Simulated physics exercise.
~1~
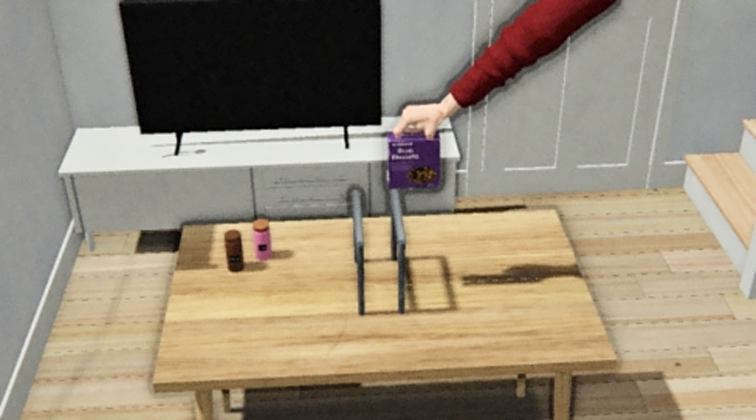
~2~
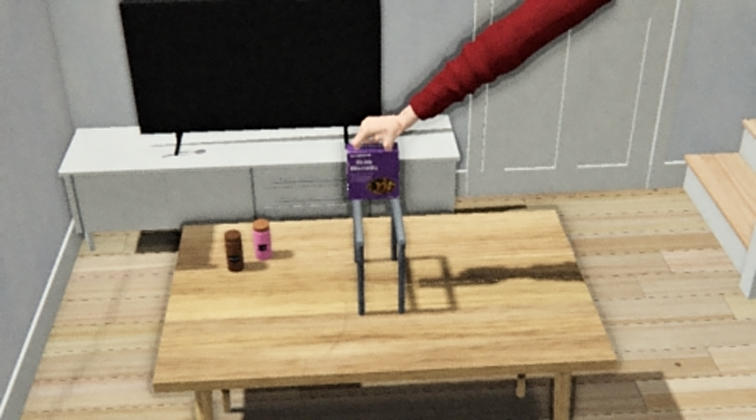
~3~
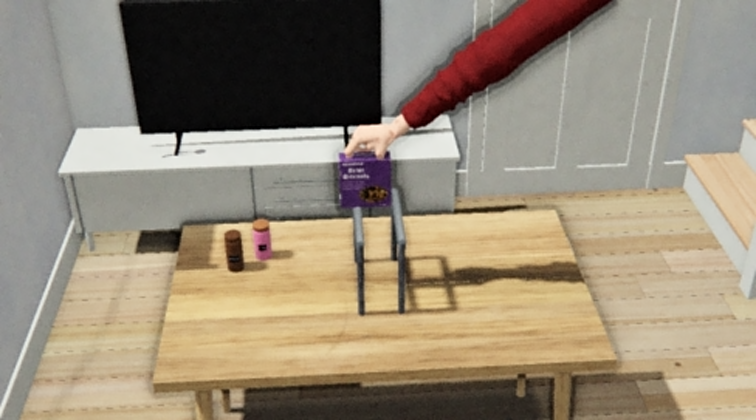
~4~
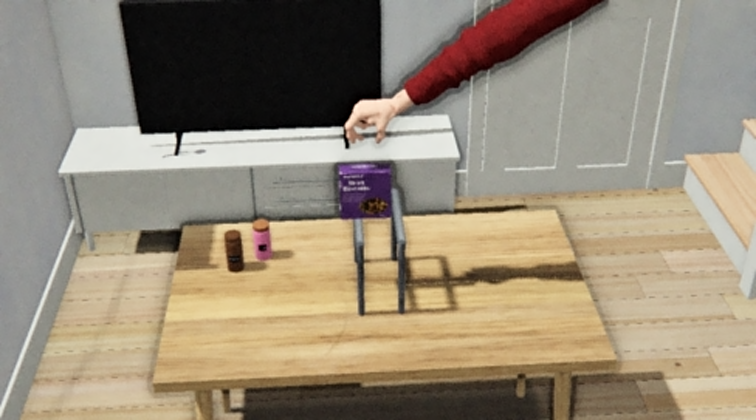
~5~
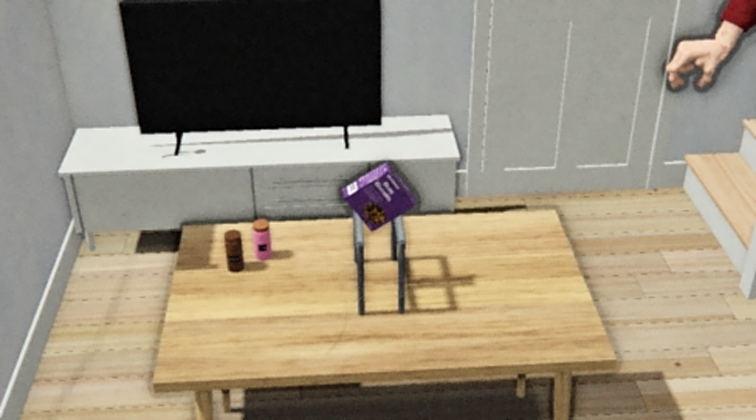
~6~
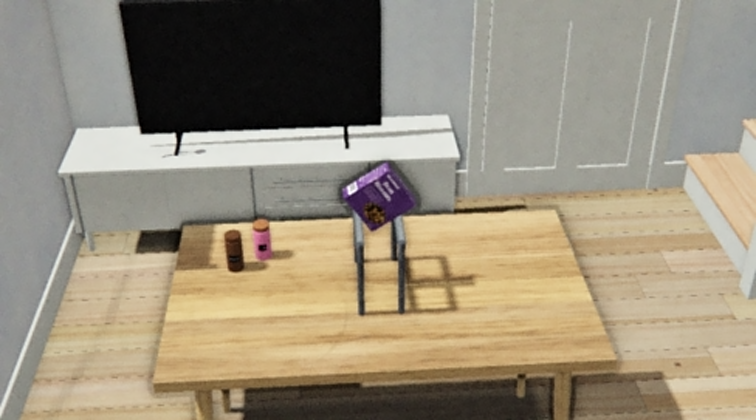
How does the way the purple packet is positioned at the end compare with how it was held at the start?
The purple packet was upright in the hand at the start, but at the end it was leaning at a tilt on top of the supports.
